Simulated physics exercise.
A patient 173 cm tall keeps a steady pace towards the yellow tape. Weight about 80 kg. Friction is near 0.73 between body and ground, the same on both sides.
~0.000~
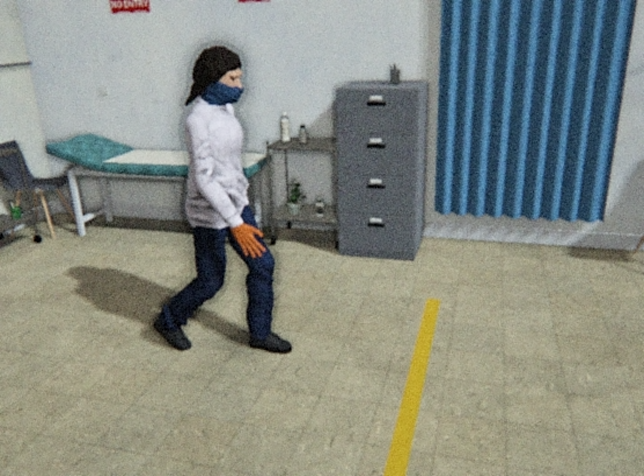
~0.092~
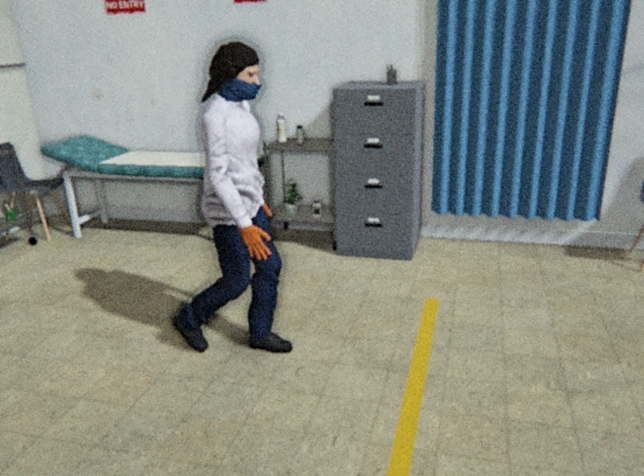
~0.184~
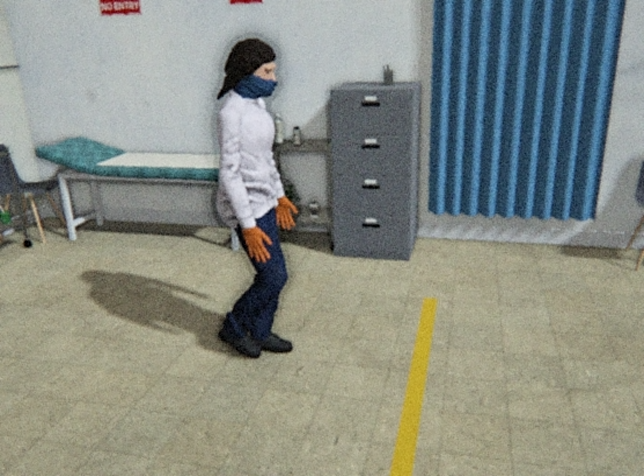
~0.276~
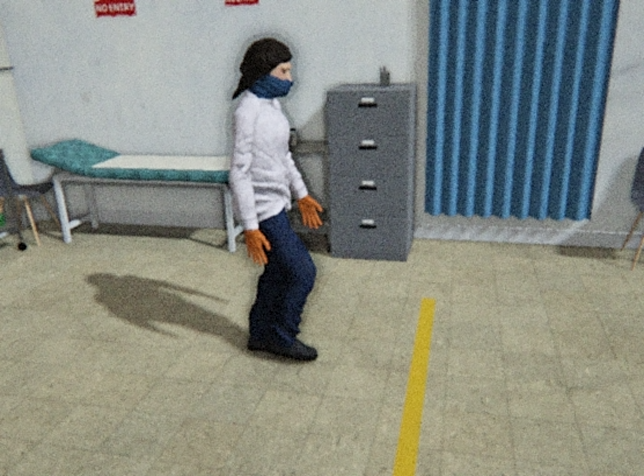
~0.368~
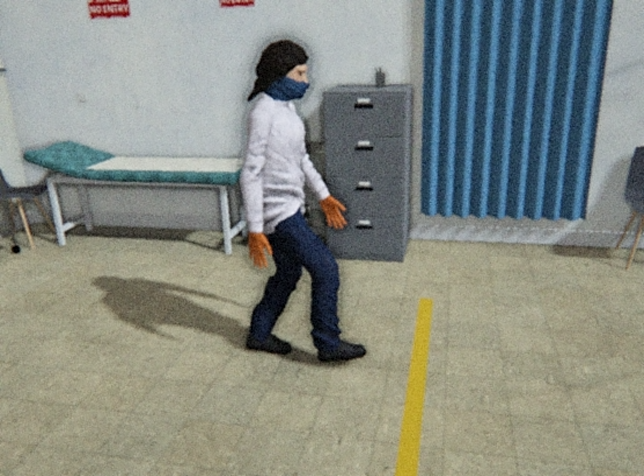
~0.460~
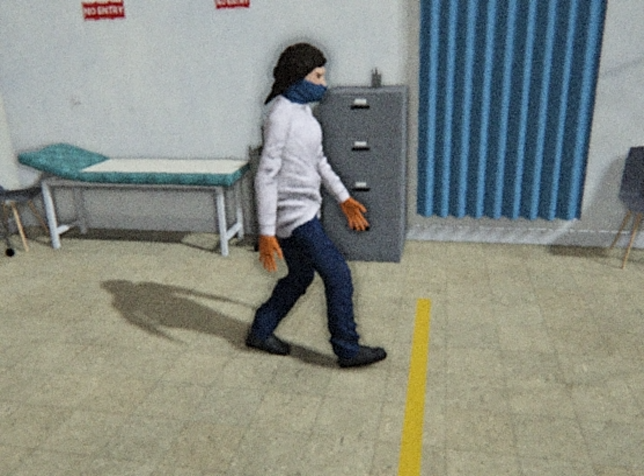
A person in a white shirt, blue face covering and orange gloves walked steadily from left to right across a tiled room, passing a bed and a grey filing cabinet, towards yellow floor tape.
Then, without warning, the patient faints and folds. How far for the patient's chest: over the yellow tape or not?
Here the patient's chest passes the yellow tape.
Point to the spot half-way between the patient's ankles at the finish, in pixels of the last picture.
Near (332, 374).
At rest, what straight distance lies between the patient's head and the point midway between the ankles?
About 100 cm.
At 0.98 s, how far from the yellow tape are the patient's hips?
About 25 cm short of it.
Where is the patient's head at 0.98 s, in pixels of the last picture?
Near (452, 249).
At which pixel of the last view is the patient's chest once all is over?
Near (489, 410).
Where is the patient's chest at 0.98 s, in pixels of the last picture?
At about (403, 270).
After 0.73 s the patient's chest is 38 cm short of the yellow tape, near (346, 198) in the last picture's view.
After 0.98 s the patient's chest is 8 cm short of the yellow tape, near (403, 270) in the last picture's view; the patient's head 15 cm past the yellow tape.
After 1.28 s the patient's chest is 28 cm past the yellow tape, near (478, 342) in the last picture's view.
When all is still (3.3 s), patient's head crosses the yellow tape; patient's chest crosses the yellow tape.
